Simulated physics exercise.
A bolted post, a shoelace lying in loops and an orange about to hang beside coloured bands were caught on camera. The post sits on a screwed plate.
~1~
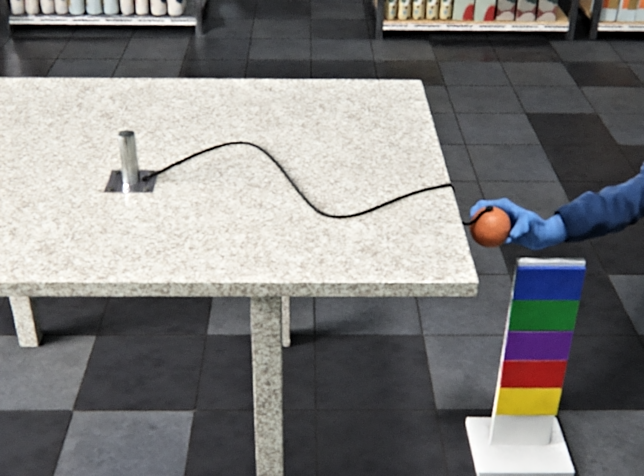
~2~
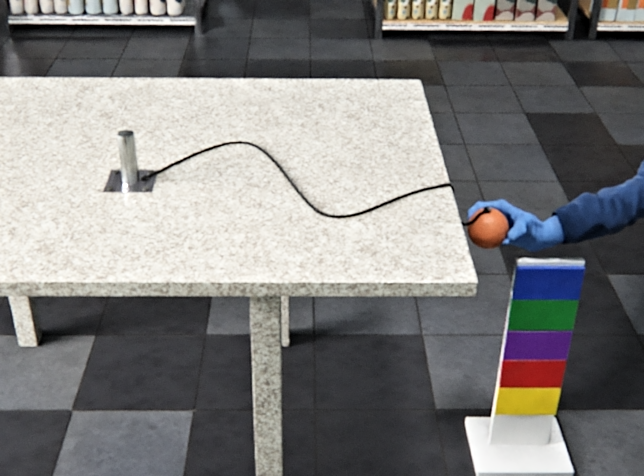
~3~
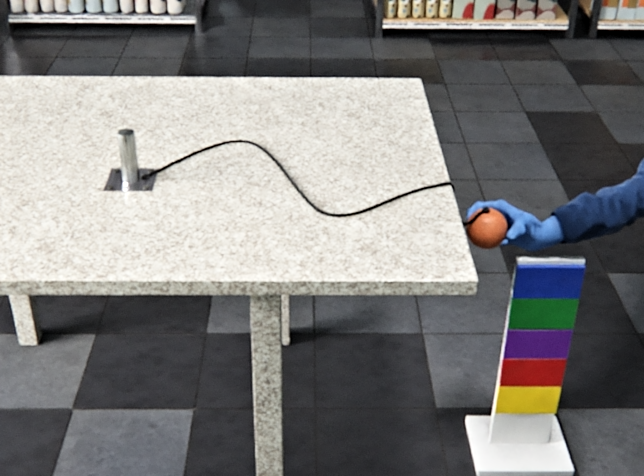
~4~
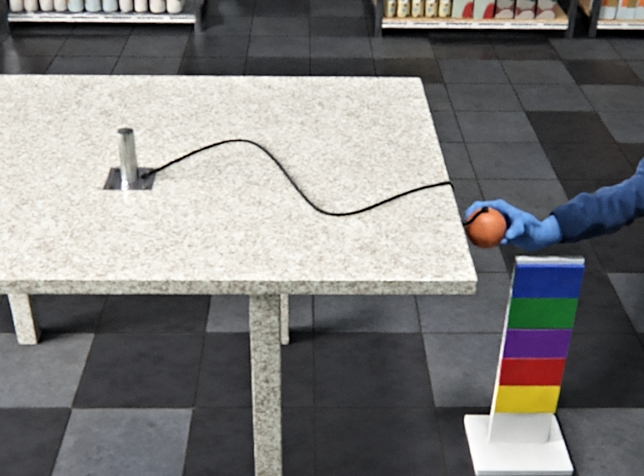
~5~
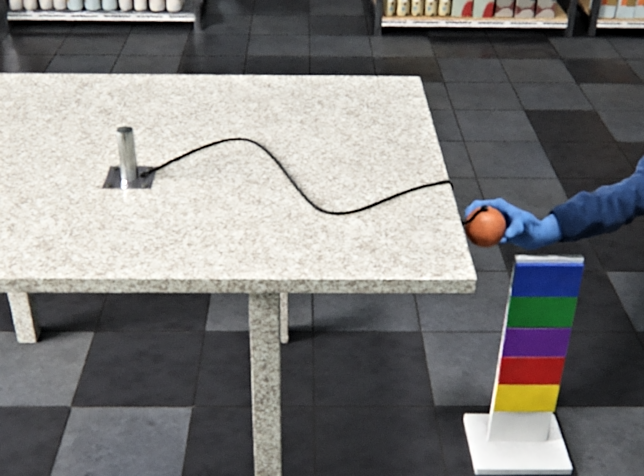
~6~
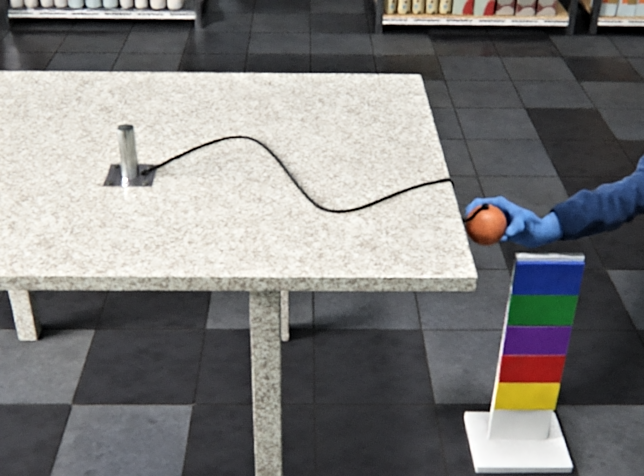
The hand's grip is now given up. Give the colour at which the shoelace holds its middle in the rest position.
The shoelace holds it at red.
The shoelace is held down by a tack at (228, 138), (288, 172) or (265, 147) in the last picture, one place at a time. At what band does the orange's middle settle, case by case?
Purple; green; purple.
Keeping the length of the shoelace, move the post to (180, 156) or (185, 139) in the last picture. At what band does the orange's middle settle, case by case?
First try: Yellow; second try: Yellow.
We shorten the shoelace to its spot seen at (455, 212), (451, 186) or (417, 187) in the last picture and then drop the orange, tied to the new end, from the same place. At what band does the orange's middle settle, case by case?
First try: Purple; second try: Green; third try: Blue.
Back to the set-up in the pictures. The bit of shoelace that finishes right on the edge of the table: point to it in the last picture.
Look close to (326, 210) - that's the one.
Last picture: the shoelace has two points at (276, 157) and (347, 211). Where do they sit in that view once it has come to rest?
First: (335, 166). Second: (445, 186).
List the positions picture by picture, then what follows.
Orange (490, 227); blue (550, 285); green (544, 317); purple (539, 346); red (533, 375); yellow (529, 403), in the first frame.
Orange (488, 228); shoelace through (181, 161) (254, 145) (293, 185) (354, 215) (435, 187), in the second frame.
Orange (486, 228), in the third frame.
Orange (486, 228); shoelace through (180, 159) (254, 143) (293, 183) (353, 213) (435, 185), in the fourth frame.
Orange (485, 227), in the fifth frame.
Orange (486, 225); shoelace through (181, 156) (254, 140) (293, 180) (354, 210) (435, 182), in the sixth frame.
Soon after, orange near (391, 343); level with purple.
After that, orange near (449, 361); level with red.
In the end, orange near (423, 359); level with red. At red.
